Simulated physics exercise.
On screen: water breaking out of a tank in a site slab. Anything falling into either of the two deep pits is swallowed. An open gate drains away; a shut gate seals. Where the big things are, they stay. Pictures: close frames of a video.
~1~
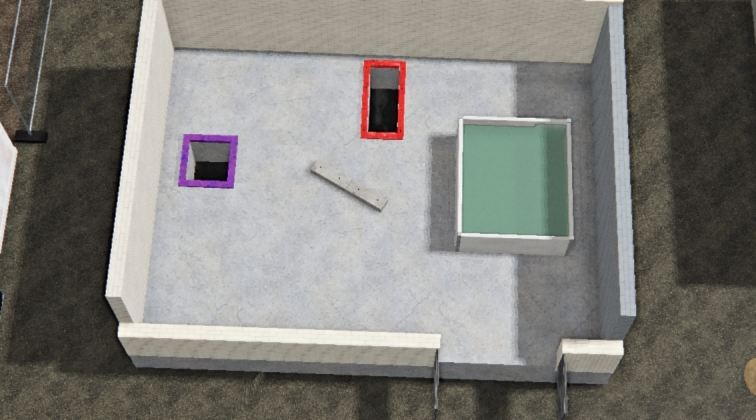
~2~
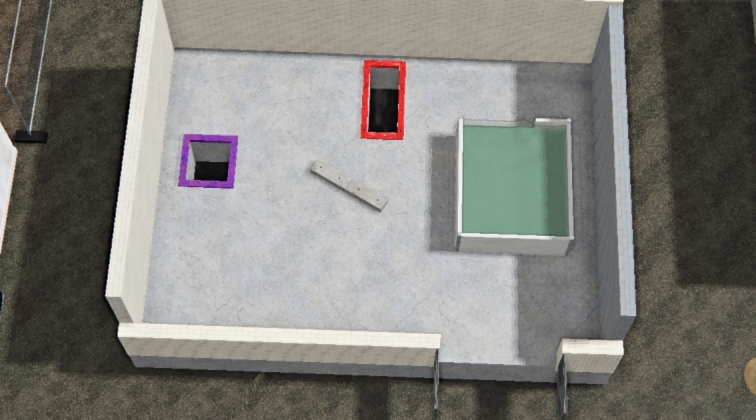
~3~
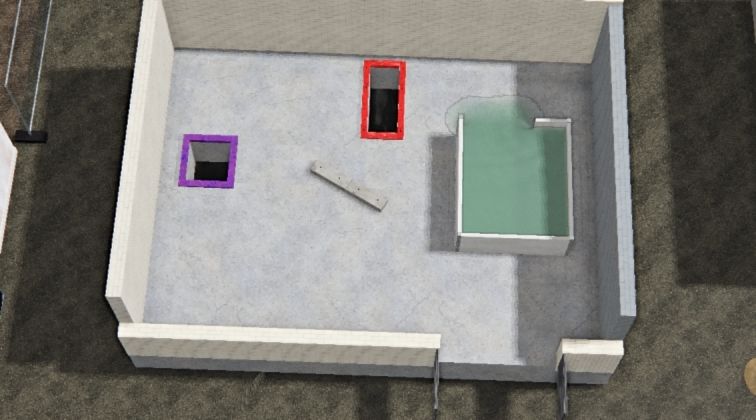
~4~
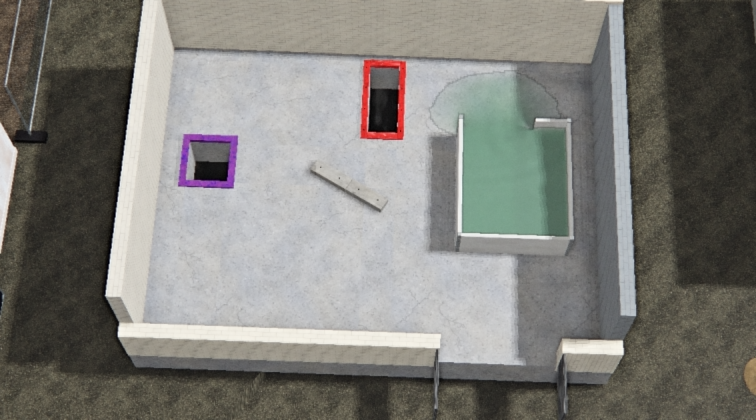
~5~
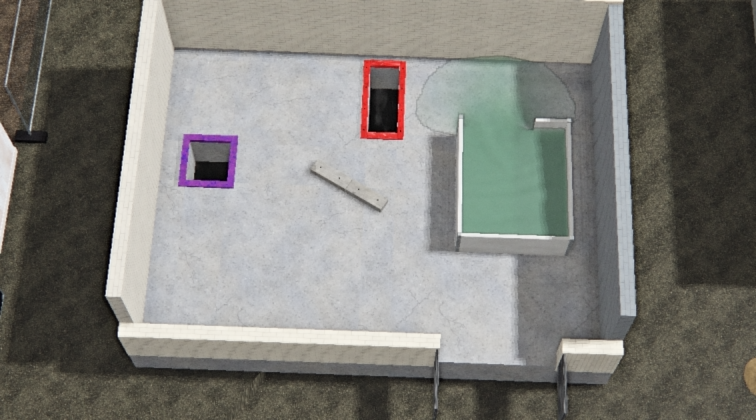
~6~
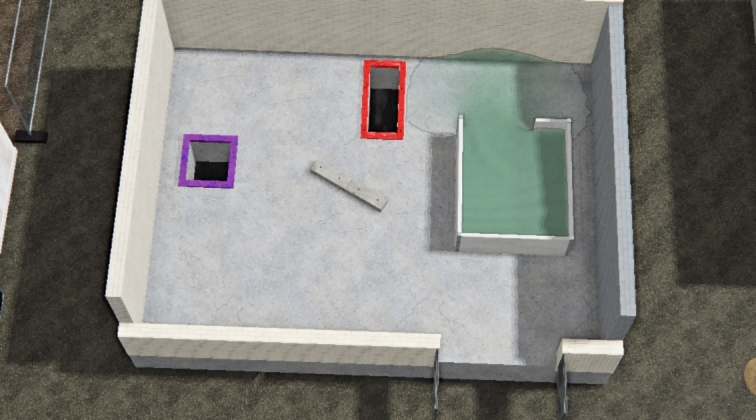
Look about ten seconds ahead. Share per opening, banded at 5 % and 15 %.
In order: Gate: Inside five to fifteen per cent, red pit: Beyond fifteen per cent, purple pit: Short of five per cent.
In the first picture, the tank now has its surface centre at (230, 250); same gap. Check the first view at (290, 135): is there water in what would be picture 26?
Soaked.
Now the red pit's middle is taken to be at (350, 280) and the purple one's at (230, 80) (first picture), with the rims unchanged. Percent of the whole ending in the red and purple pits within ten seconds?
Per cent by pit - red: 0 / purple: 10.
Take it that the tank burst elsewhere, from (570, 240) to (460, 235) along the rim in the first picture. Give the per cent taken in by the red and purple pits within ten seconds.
Red 0 %, purple 0 %.
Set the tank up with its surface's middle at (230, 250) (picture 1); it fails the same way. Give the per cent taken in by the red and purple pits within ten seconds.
Roughly, in per cent: Red 15, purple 40.
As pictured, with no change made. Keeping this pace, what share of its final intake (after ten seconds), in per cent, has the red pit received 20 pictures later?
Roughly 50 percent.
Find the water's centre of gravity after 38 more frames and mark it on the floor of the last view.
Centre of the water: Near (487, 166).
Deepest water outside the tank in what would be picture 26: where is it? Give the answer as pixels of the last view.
At about (589, 68).
A moment on, water covers 10 % of the floor; the gate 0 %, the red pit 0 %, the purple pit 0 %.
Next, water covers 20 % of the floor; the gate 0 %, the red pit 6 %, the purple pit 0 %.
Then, water covers 35 % of the floor; the gate 0 %, the red pit 14 %, the purple pit 0 %.
Later, water covers 50 % of the floor; the gate 3 %, the red pit 23 %, the purple pit 0 %.
In the end, water covers 70 % of the floor; the gate 8 %, the red pit 28 %, the purple pit 0 %.
